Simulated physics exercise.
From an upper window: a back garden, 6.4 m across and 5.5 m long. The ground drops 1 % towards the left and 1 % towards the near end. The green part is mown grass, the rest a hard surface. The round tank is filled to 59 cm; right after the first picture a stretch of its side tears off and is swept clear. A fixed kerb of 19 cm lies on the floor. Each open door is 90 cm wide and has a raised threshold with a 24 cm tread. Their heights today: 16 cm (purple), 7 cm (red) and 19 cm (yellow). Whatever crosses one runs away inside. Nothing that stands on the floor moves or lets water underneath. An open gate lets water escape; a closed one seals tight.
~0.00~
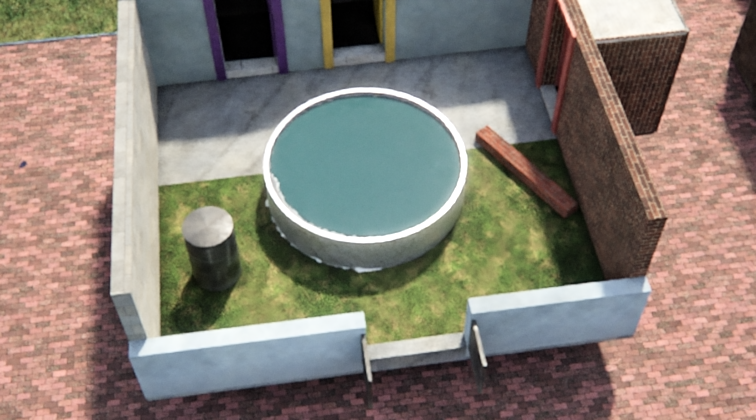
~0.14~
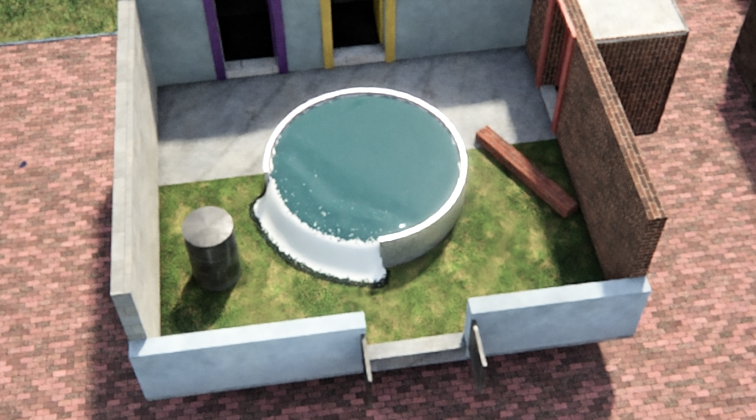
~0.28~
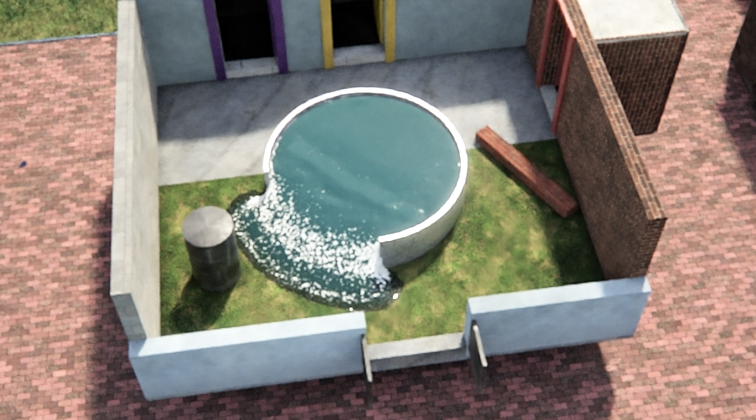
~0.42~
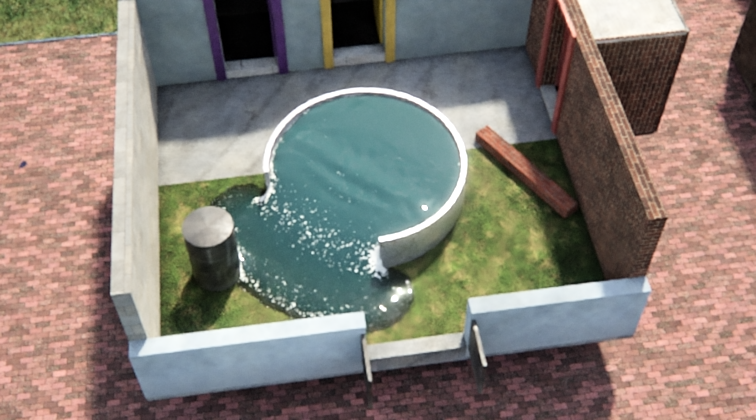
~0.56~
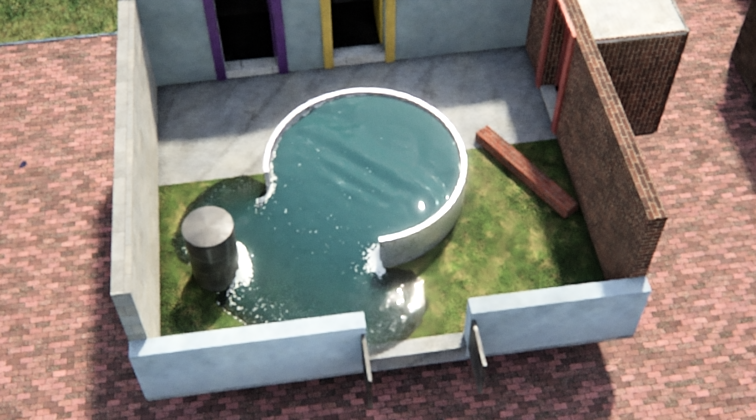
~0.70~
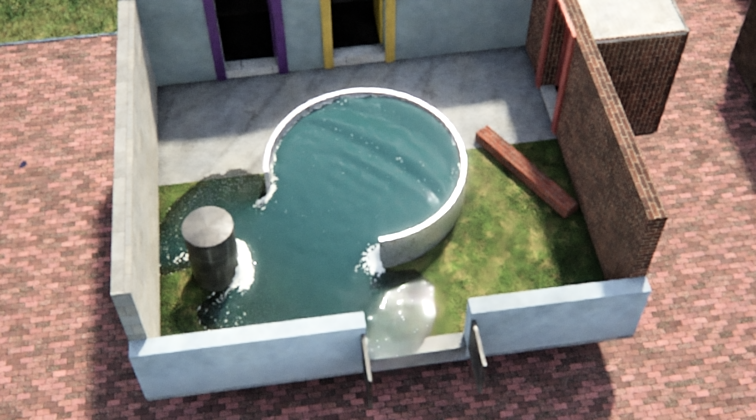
Water bursting through the broken front-left side of a round tank in a walled garden, spreading over grass and around a metal cylinder.
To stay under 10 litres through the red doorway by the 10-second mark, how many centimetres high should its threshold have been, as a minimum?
Close to 9 cm is just enough.
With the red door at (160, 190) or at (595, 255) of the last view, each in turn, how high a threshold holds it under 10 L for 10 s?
About 16 and 7.5 cm.
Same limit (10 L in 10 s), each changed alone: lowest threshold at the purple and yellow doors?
Roughly 19 cm at purple and 7.0 cm at yellow.
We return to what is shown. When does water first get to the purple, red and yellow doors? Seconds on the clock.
Arrival: Purple 3.2 s, red 6.5 s, yellow 4.5 s.
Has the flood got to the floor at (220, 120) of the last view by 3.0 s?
It is under water.
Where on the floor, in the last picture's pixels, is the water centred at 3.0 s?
Around (289, 244).
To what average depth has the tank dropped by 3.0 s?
Some 22 cm.
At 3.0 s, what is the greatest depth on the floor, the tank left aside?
About 45 cm.
After 1.4 s water covers 30 % of the floor, deepest (42 cm) near (162, 372); it has not reached the red door.
After 3.0 s water covers 45 % of the floor, deepest (45 cm) near (175, 370); it has not reached the red door.
After 10.0 s water covers 95 % of the floor, deepest (20 cm) near (559, 194); 10 cm at the red door, 26 litres in over its 7 cm threshold.
At the red door as built, the water arrived by 6.3 s and peaked near 13 cm at 7.2 s.
With a threshold of 8 cm, 17 litres would have come in within the 10 s; with 11.5 cm, 1 litre. So under 10 litres takes about 9 cm.
